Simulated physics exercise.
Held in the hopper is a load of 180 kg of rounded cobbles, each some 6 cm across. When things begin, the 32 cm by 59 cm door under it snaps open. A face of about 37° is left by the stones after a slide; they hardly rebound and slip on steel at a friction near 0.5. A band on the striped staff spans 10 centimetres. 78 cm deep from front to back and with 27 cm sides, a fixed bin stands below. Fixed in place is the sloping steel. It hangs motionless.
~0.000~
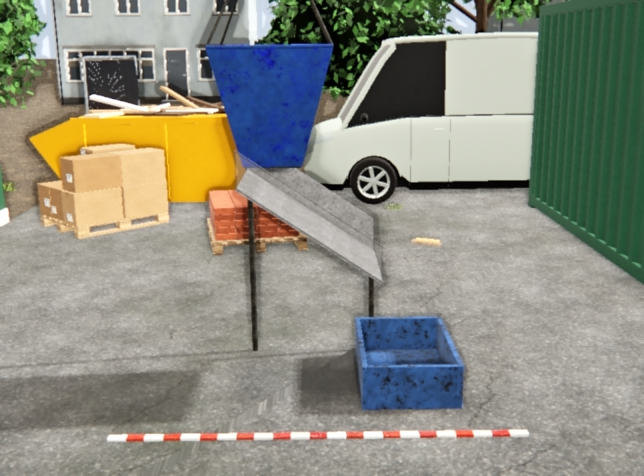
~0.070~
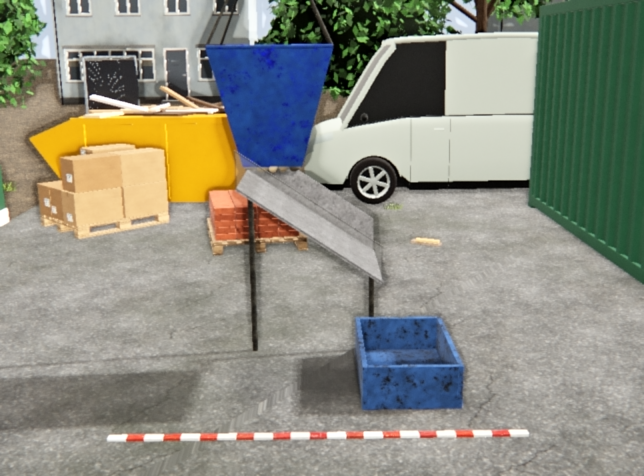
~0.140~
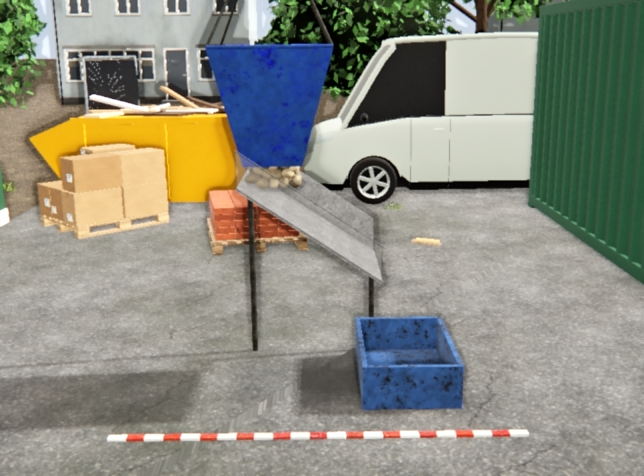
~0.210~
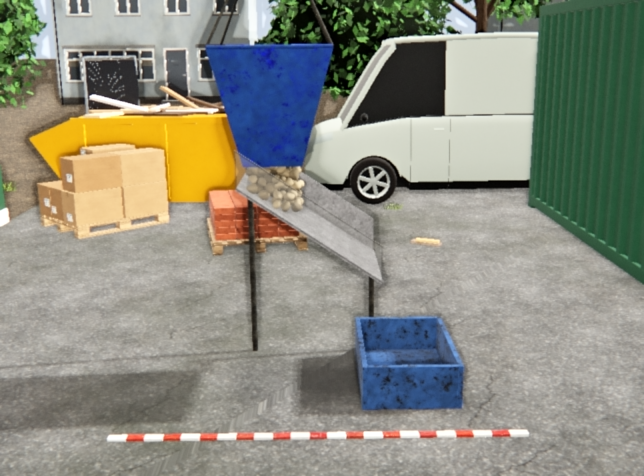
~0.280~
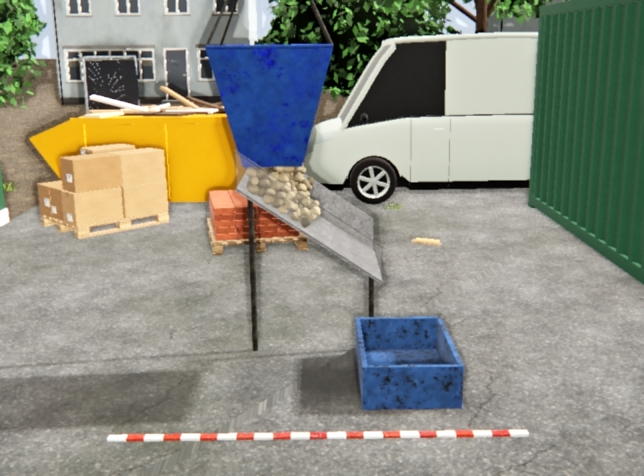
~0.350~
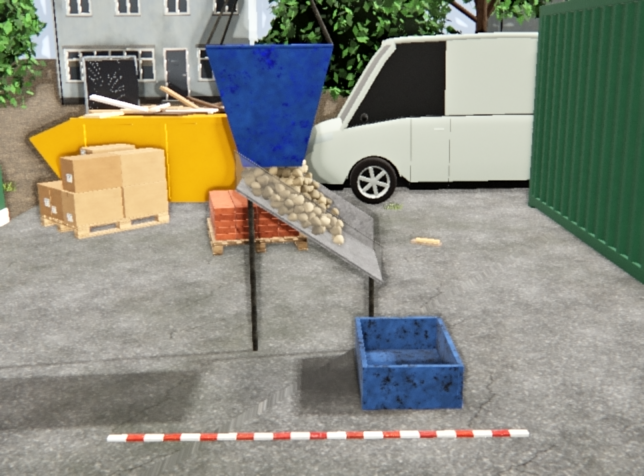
Rounded, pale tan stones emerge from beneath a blue hopper and slide down a tilted grey ramp toward the right, the spread lengthening until it covers much of the slope, while the camera stays still. The ramp stands on thin dark legs above an open blue box and a red-and-white striped staff. Seen from the front, slightly above, the paved yard holds stacked cardboard boxes, a yellow skip, a pale van and a green container.
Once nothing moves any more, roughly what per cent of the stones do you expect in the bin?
I would expect about 50 per cent in the bin.
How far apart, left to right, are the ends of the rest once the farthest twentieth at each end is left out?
The stretch is roughly 130 cm long.
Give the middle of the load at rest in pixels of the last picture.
Centre at rest: Roughly (442, 368).
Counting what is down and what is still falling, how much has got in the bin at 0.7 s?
I'd put it near 10 per cent.
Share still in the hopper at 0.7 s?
Something like 25 per cent.
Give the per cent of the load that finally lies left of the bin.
0 %.
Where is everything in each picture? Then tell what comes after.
In the first frame, the outlet is at (272, 158); nothing has dropped yet.
In the second frame, the outlet is at (272, 158); 4 % is out.
In the third frame, outlet at (272, 158), the stream shows down to (275, 177); 89 % still inside.
In the fourth frame, outlet at (272, 158), the stream shows down to (291, 200); 79 % still inside.
In the fifth frame, outlet at (272, 158), the stream shows down to (310, 212); 68 % still inside.
In the sixth frame, outlet at (272, 158), the stream shows down to (333, 228); 60 % still inside.
After 0.7 s, 23 % in the hopper, 62 % on the steel, 1 % falling or lying left of the bin, 12 % falling or lying in the bin, 1 % falling or lying beside or right of the bin; the stones farthest right are at (462, 336).
After 1.1 s, 0 % in the hopper, 49 % on the steel, 36 % falling or lying in the bin, 14 % falling or lying beside or right of the bin; the stones farthest right are at (572, 373).
After 1.7 s, 0 % in the hopper, 7 % on the steel, 53 % falling or lying in the bin, 40 % falling or lying beside or right of the bin.
After 2.6 s, 0 % in the hopper, 50 % falling or lying in the bin, 50 % falling or lying beside or right of the bin.
After 4.5 s, 0 % in the hopper, 50 % in the bin, 50 % beside or right of the bin.
